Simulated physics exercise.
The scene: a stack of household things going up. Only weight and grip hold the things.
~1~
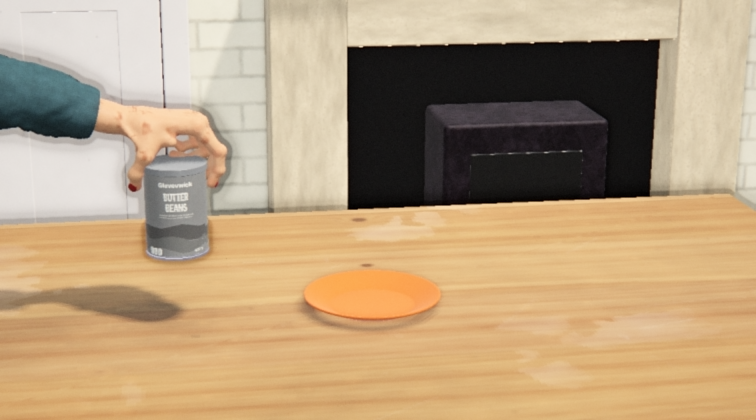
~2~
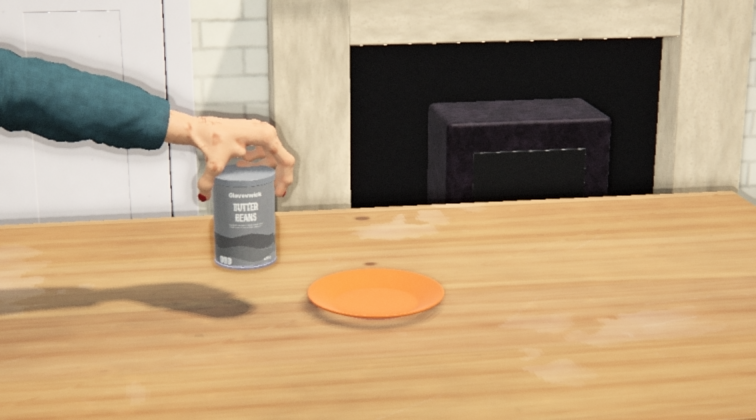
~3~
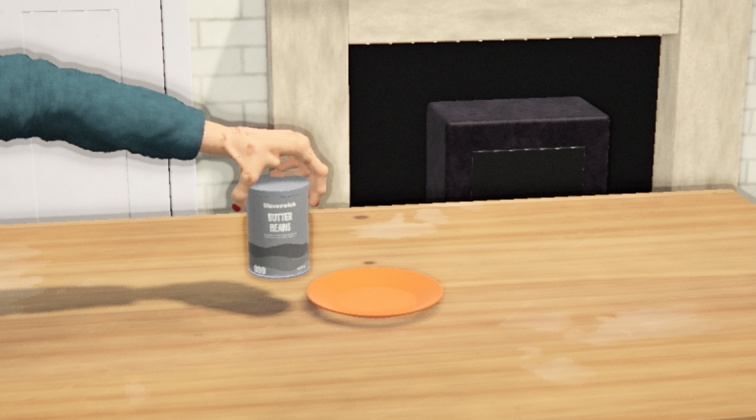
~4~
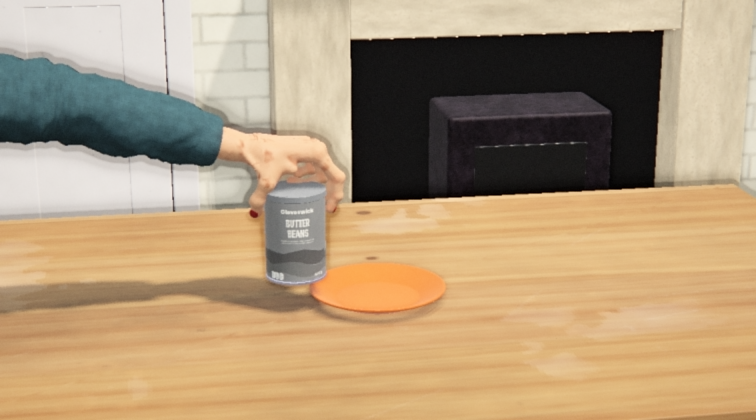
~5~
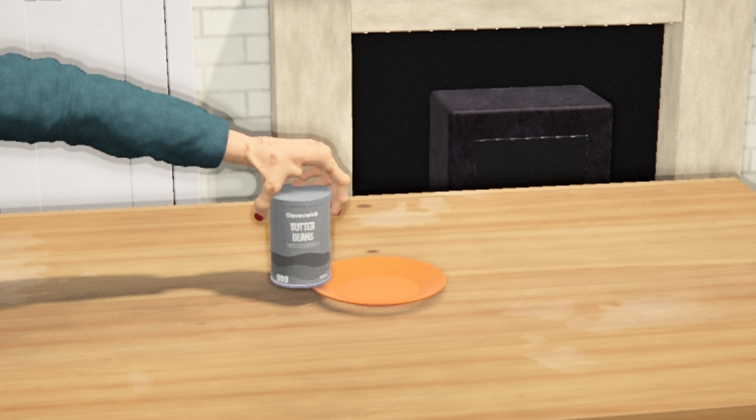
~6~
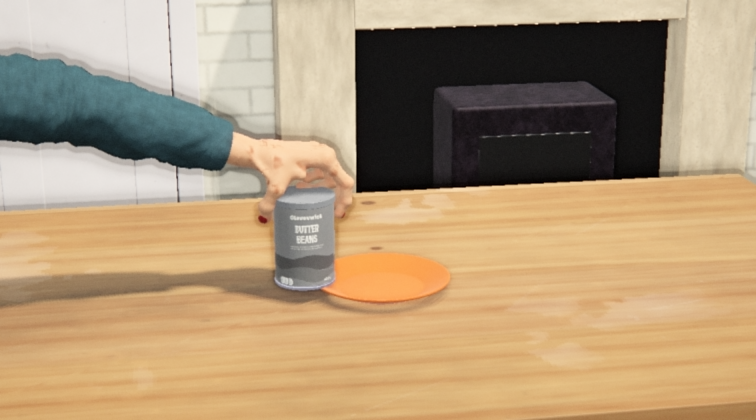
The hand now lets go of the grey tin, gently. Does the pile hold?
Here the pile loses its balance.
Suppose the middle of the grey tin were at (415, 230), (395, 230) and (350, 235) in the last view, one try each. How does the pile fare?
First, it keeps its balance; second, it holds; third, it holds.
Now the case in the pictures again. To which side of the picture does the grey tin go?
It goes to the left.
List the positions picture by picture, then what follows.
The first frame shows coming down; grey tin (176, 207); orange plate (372, 300).
The second frame shows coming down; grey tin (245, 216); orange plate (376, 298).
The third frame shows coming down; grey tin (278, 226); orange plate (375, 297).
The fourth frame shows coming down; grey tin (296, 232); orange plate (377, 293).
The fifth frame shows coming down; grey tin (300, 235); orange plate (378, 286).
The sixth frame shows set down, still held; grey tin (304, 237); orange plate (382, 283).
Then, 0.30 s after the last picture, grey tin tipped 29° from how it was near (281, 244).
Then, 0.50 s after the last picture, grey tin on its side near (239, 261).
Then, 0.60 s after the last picture, grey tin now fallen.
At rest, fallen, grey tin; orange plate in place. Seen from the same camera at the end, grey tin near (221, 270). The pile comes apart.
